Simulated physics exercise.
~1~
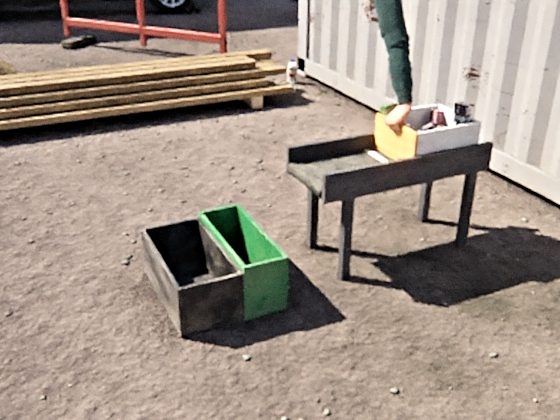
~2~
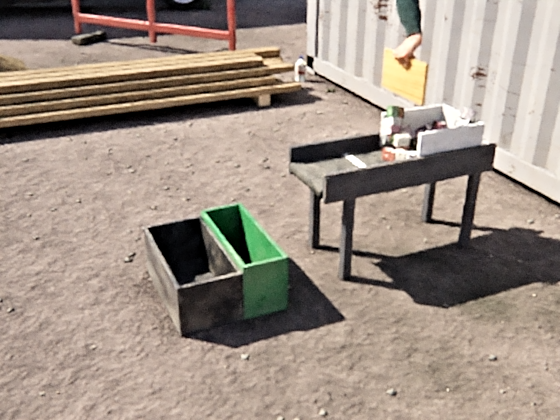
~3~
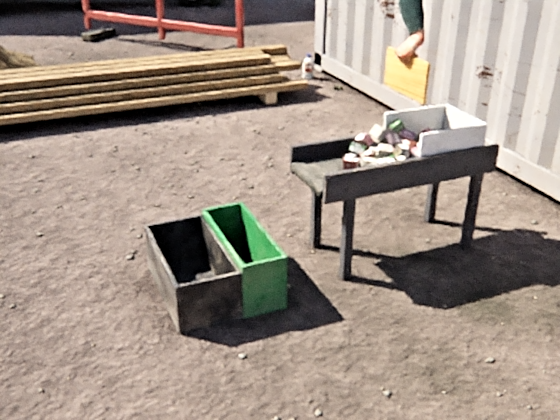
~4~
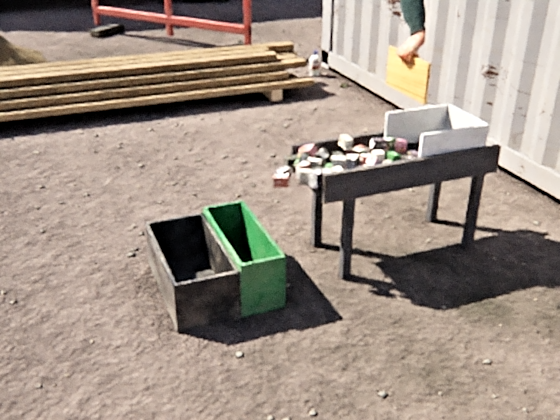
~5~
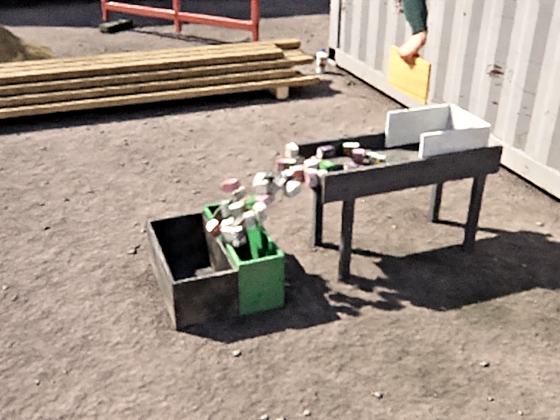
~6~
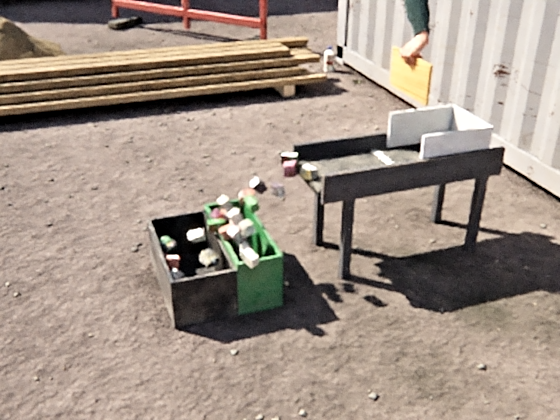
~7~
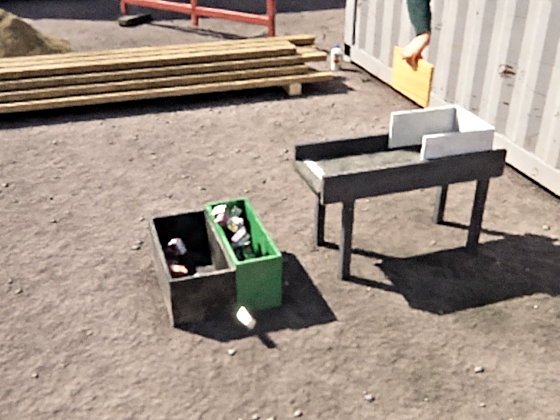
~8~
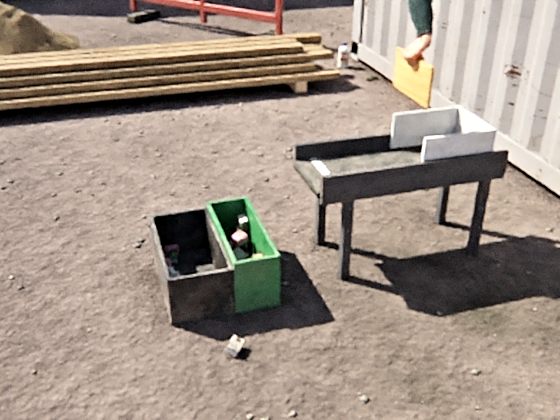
In a gravel yard beside a pale container, a hand lifts a yellow gate from a white pen, and small cartons slide along a raised belt, tumble off its end and drop into a green bin and a black box, with one left on the ground.
